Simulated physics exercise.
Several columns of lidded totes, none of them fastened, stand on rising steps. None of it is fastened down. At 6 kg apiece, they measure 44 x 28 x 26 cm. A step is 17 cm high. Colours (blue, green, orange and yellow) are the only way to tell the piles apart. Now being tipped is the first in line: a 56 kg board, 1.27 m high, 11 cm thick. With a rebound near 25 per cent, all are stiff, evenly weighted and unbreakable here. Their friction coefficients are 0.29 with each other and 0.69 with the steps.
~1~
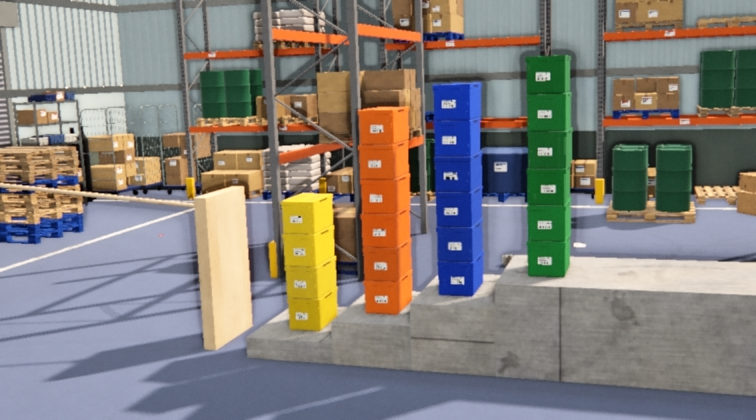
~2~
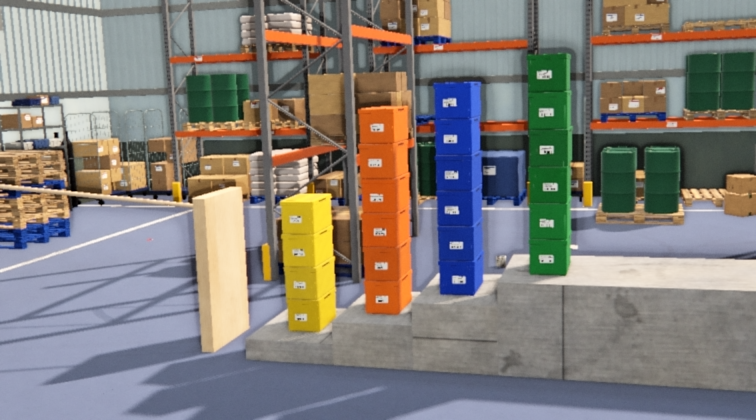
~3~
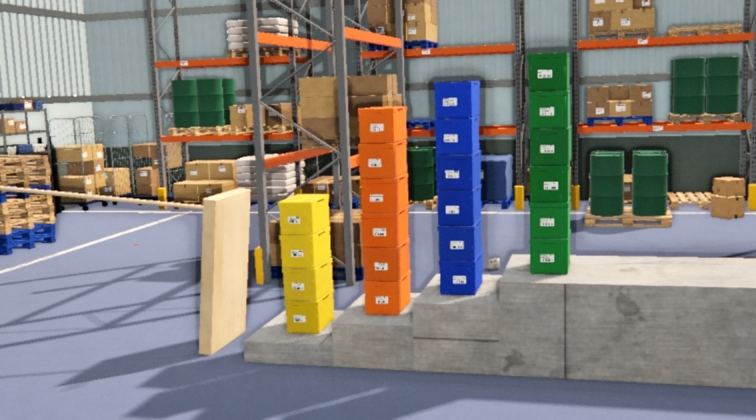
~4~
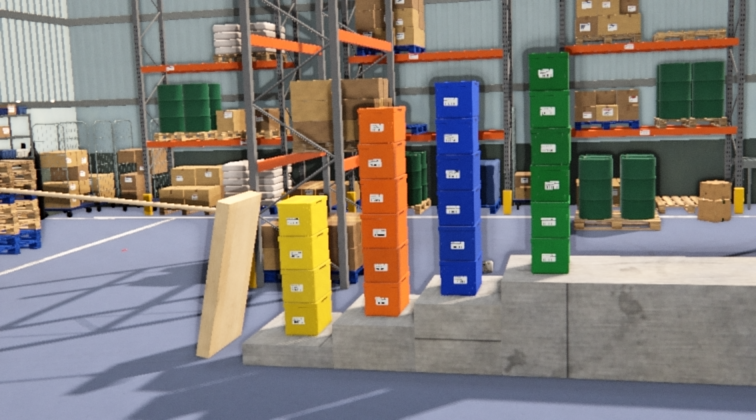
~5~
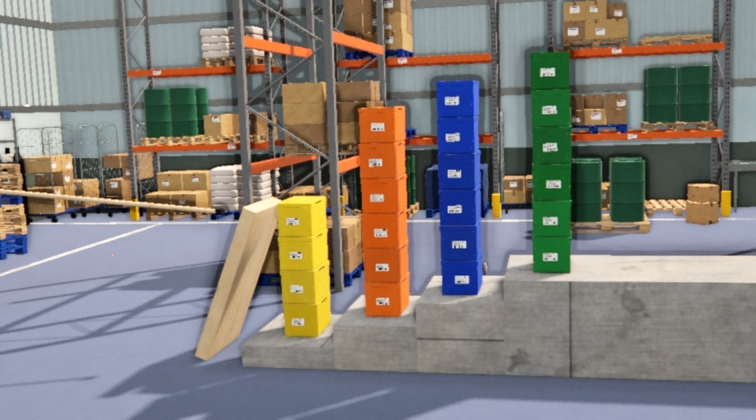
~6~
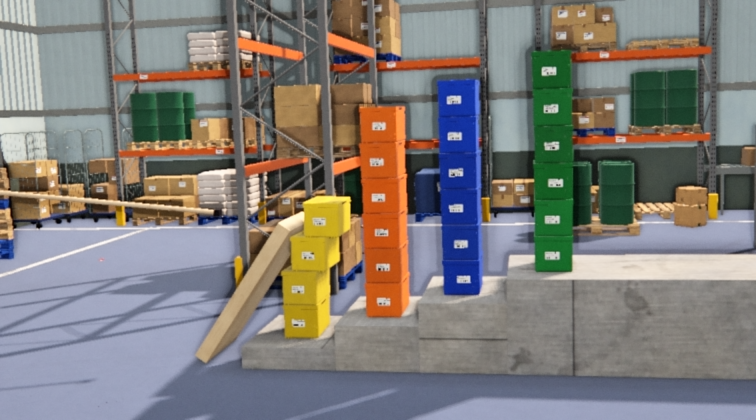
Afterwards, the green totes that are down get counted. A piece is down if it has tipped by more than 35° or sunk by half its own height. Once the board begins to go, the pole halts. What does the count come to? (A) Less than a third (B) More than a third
More than a third (B).
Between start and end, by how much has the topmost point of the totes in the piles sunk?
Roughly 75 centimetres.
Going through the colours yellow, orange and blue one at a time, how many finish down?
Count - yellow = 1; orange = 5; blue = 5.
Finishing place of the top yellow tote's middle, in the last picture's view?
Roughly at (403, 234).
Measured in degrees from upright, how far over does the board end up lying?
55°, roughly.
Then, 1.00 s past the last view, board 54° from upright; none of the 6 green totes down (0 of 22 in all colours); top green tote unmoved; top orange tote 16° from how it stood.
Then, 2.18 s past the last view, board 54° from upright; none of the 6 green totes down (6 of 22 in all colours); top green tote 16° from how it stood; top yellow tote 44° from how it stood, 13 cm lower.
Then, 2.76 s past the last view, board 55° from upright; 6 of the 6 green totes down (17 of 22 in all colours); top green tote on its side; top orange tote on its side.
In the end, board 55° from upright; 6 of the 6 green totes down (17 of 22 in all colours); top green tote upside down; top orange tote on its side. That is 100 per cent. From the last view, middles, top orange tote near (549, 184).
